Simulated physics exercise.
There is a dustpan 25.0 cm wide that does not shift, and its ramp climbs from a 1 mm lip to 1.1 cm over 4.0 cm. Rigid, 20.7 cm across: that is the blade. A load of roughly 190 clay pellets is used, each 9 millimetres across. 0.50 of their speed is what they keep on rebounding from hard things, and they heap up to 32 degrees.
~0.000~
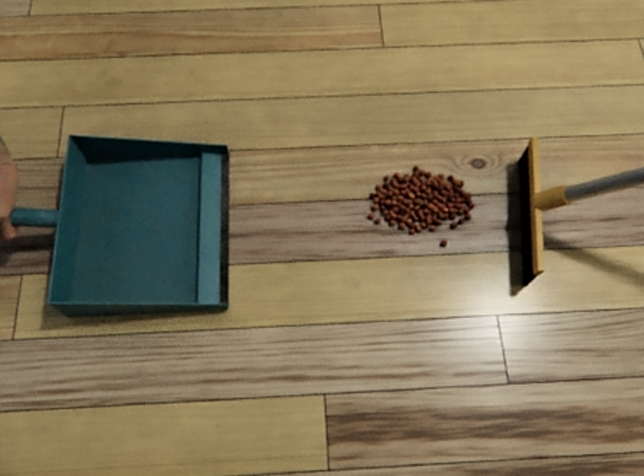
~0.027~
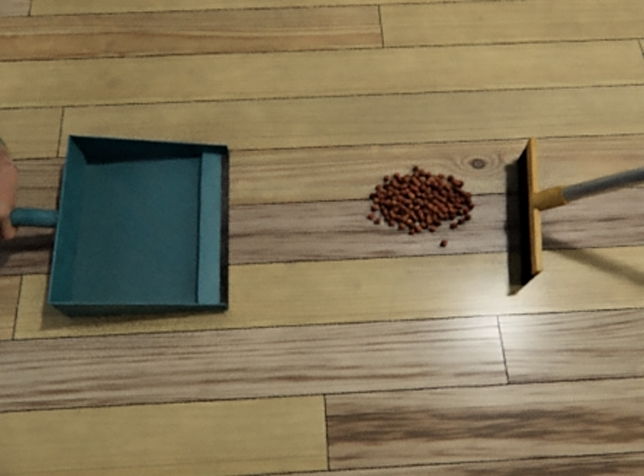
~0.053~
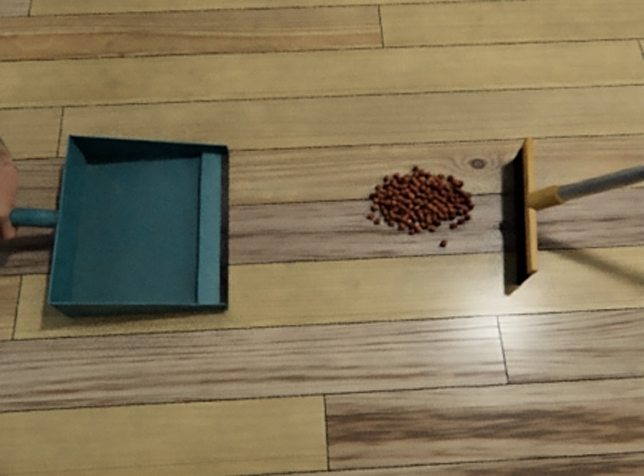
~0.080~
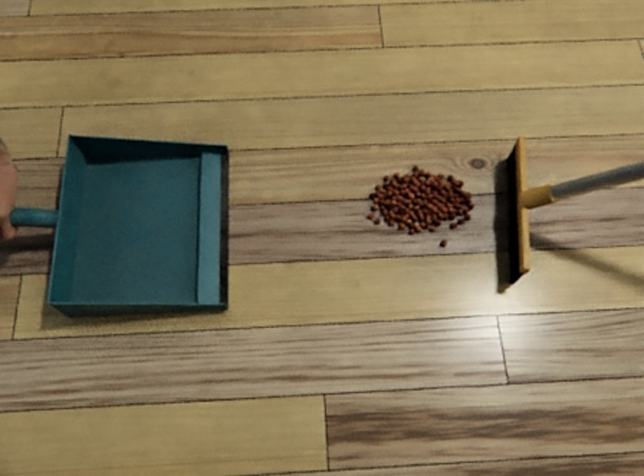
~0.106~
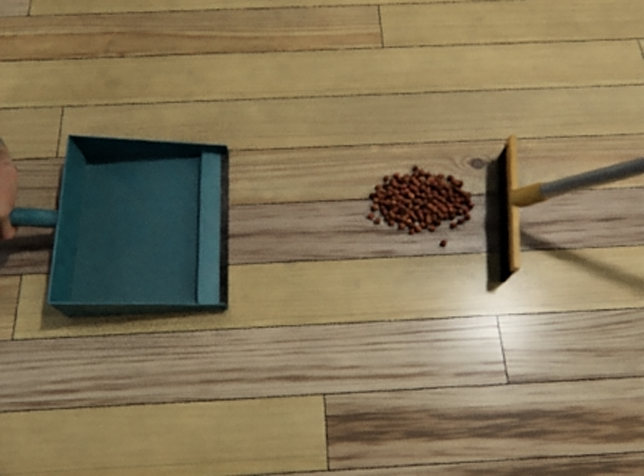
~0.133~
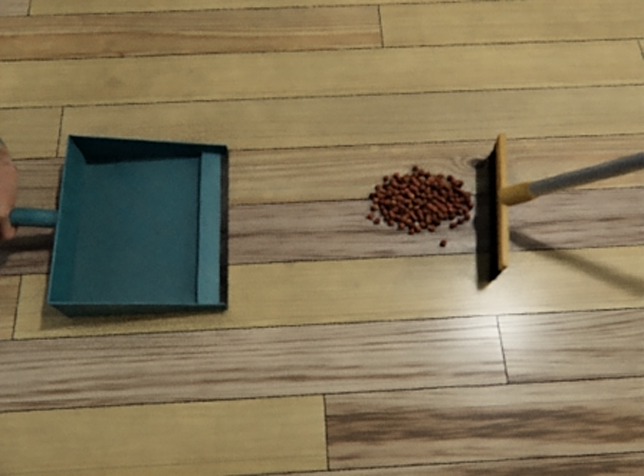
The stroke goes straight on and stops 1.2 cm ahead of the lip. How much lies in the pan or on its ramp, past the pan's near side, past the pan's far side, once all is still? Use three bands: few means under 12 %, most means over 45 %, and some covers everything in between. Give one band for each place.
Pan: Some, near side: Few, far side: Some.
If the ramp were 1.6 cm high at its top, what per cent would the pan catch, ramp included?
Estimate: About 35 in a hundred.
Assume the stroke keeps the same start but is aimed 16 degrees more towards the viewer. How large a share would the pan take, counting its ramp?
Under that change, roughly 20 in a hundred.
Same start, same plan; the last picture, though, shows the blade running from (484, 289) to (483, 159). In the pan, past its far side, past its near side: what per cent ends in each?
Pan 20; far 5; near 5.
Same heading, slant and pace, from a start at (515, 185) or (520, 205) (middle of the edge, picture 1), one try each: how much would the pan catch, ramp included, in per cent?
Close to 30 in a hundred, then close to 35 in a hundred.
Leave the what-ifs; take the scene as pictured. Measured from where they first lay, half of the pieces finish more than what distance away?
Roughly 30 cm.
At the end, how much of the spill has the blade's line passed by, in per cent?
Something like 5 per cent, roughly.
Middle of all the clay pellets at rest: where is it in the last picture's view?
Somewhere near (226, 176) in the last picture.
After 0.46 s, middle of the blade 21 cm from the lip; 0 % over the lip, far side 5 %, near side 0 %.
After 0.67 s, middle of the blade 10 cm from the lip; 0 % over the lip, far side 15 %, near side 0 %.
After 1.00 s, middle of the blade 3 cm from the lip; 35 % over the lip, far side 25 %, near side 0 %.
In the end, at 1.3 s, pan 35 %, near side 0 %, far side 25 %, in front of the lip or behind the blade 40 %.
